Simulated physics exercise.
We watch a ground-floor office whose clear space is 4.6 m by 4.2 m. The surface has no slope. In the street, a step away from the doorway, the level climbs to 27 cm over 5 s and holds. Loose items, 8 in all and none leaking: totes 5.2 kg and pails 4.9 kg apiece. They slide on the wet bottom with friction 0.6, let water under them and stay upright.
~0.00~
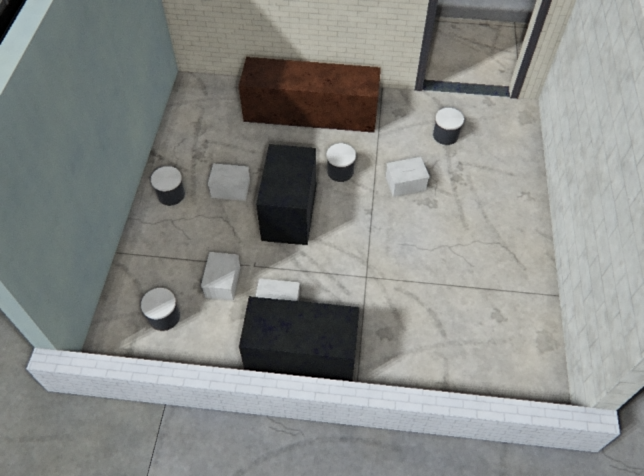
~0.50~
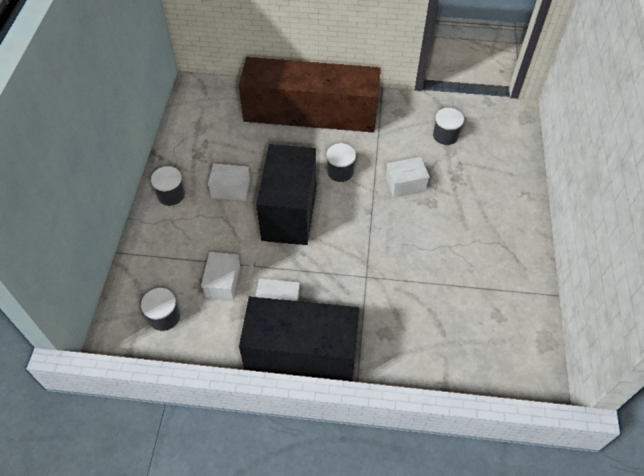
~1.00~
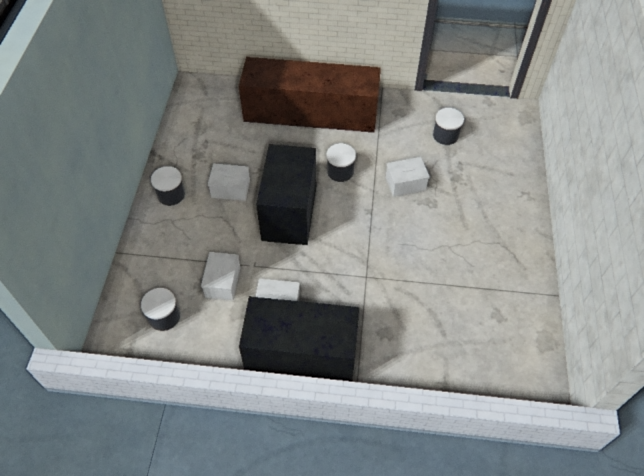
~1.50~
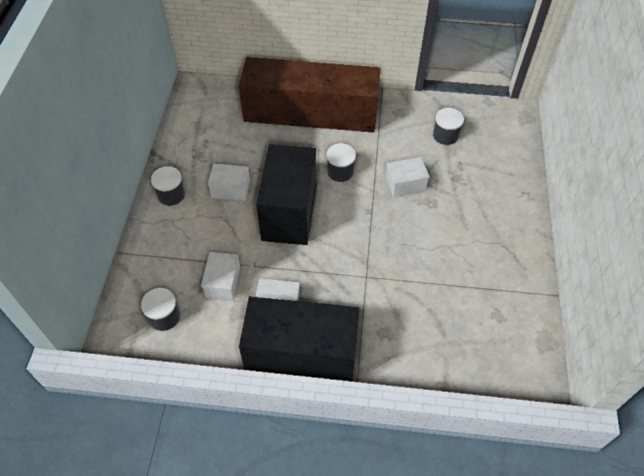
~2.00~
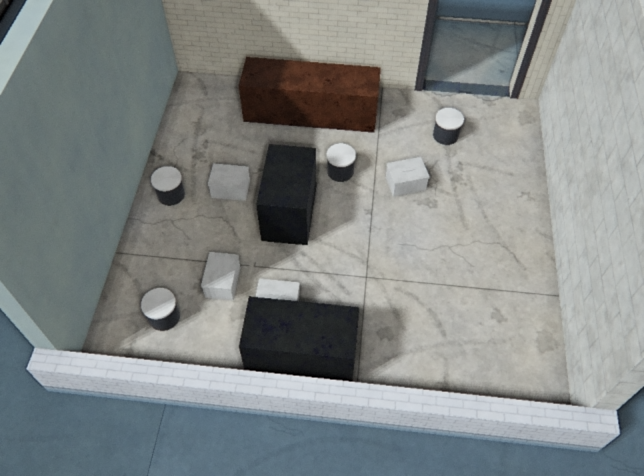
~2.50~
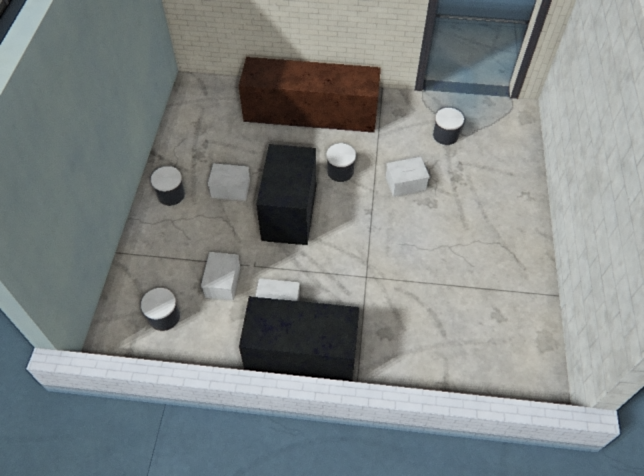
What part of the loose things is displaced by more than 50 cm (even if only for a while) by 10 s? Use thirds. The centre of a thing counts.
That comes to one to two thirds.
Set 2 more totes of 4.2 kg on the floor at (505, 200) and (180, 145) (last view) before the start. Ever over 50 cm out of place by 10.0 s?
In that order: Over, less.
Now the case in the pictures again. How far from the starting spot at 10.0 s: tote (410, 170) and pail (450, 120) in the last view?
In turn: 300 cm, 200 cm.
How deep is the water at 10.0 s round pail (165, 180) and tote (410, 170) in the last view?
Roughly 6 and 11 cm.
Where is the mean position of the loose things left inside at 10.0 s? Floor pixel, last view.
Near (209, 237).
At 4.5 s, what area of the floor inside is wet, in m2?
About 5.5 m2.
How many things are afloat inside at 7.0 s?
I count 1.
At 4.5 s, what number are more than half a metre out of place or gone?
1 of them.
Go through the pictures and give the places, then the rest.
A tote at (228, 175) rests on the ground; a tote at (220, 270) rests on the ground; water covers 0.0 m2; 0 of 8 have shifted, in the first frame.
A tote at (228, 175) rests on the ground; a tote at (220, 270), on the bottom; water covers 0.0 m2; 0 of 8 have shifted, in the second frame.
A tote at (228, 175) rests on the ground; a tote at (220, 270) rests on the ground; 0.0 m2 under water; 0 of 8 have shifted, in the third frame.
A tote at (228, 175), on the bottom; a tote at (220, 270) rests on the ground; water covers 0.0 m2; 0 of 8 have shifted, in the fourth frame.
A tote at (228, 175), on the bottom; a tote at (220, 270), on the bottom; water covers 0.0 m2; 0 of 8 have shifted, in the fifth frame.
A tote at (228, 175), on the bottom; a tote at (220, 270) rests on the ground; 0.5 m2 under water; 0 of 8 have shifted, in the sixth frame.
After 3.5 s 0 of 8 are over 50 cm from their spots; 0 afloat.
After 4.5 s 1 of 8 are over 50 cm from their spots; 0 afloat.
After 7.0 s 2 of 8 are over 50 cm from their spots; 1 afloat.
After 10.0 s 4 of 8 are over 50 cm from their spots, and 4 have been at some point; 5 afloat.
